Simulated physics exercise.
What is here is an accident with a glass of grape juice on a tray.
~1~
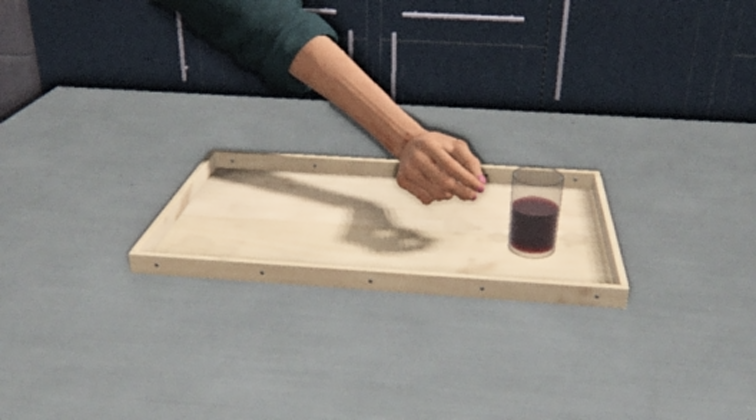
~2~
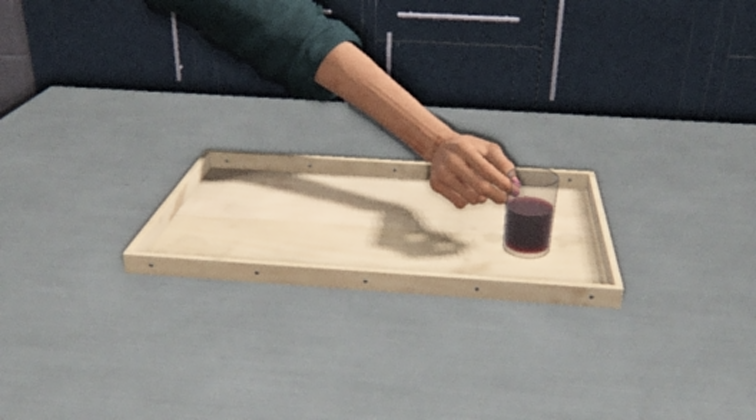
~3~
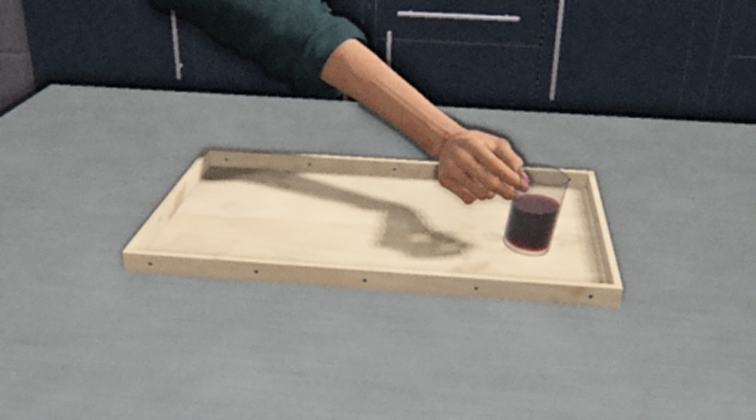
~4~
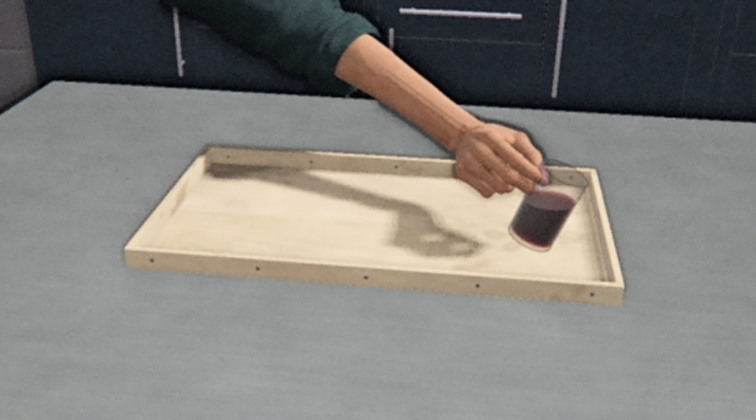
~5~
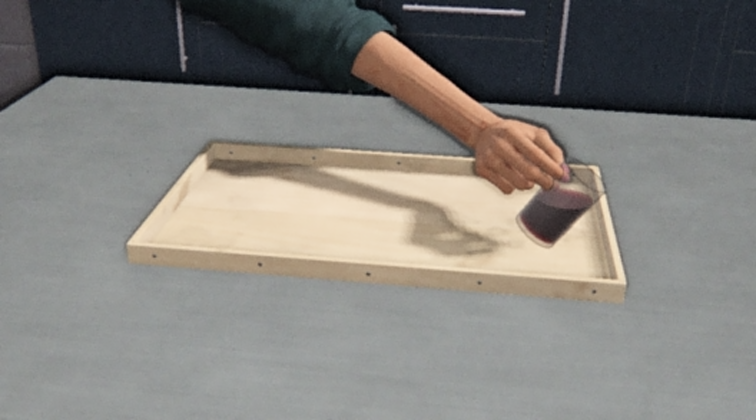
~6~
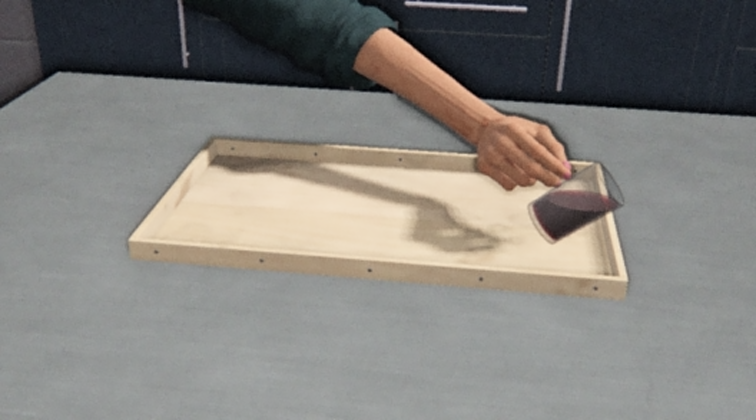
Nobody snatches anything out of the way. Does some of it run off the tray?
Yes, the tray fails to catch it.
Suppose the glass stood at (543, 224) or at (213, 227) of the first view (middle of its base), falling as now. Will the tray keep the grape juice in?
One: It wets the top as well. Two: It is held by the rim.
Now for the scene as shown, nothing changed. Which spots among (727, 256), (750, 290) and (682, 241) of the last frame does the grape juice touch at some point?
One: Wet. Two: In the puddle. Three: Soaked.
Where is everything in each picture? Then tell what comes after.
In the first frame, it stands upright; glass (535, 210) about half full; tray (370, 267).
In the second frame, pushed off balance; glass about half full, surface at (530, 207).
In the third frame, pushed off balance; glass (535, 208) about half full.
In the fourth frame, pushed off balance; glass (548, 204) tipped 20°; tray (365, 264).
In the fifth frame, pushed off balance; glass (562, 202) tipped 35°.
In the sixth frame, it is falling; glass (578, 202) tipped 50°.
Shortly, the glass lies across the rim; the puddle covers about as much as a plate; it has landed past the rim.
Then, the puddle covers about as much as a tray; it has landed past the rim.
At the finish, the puddle covers about as much as a tray; it has landed past the rim.
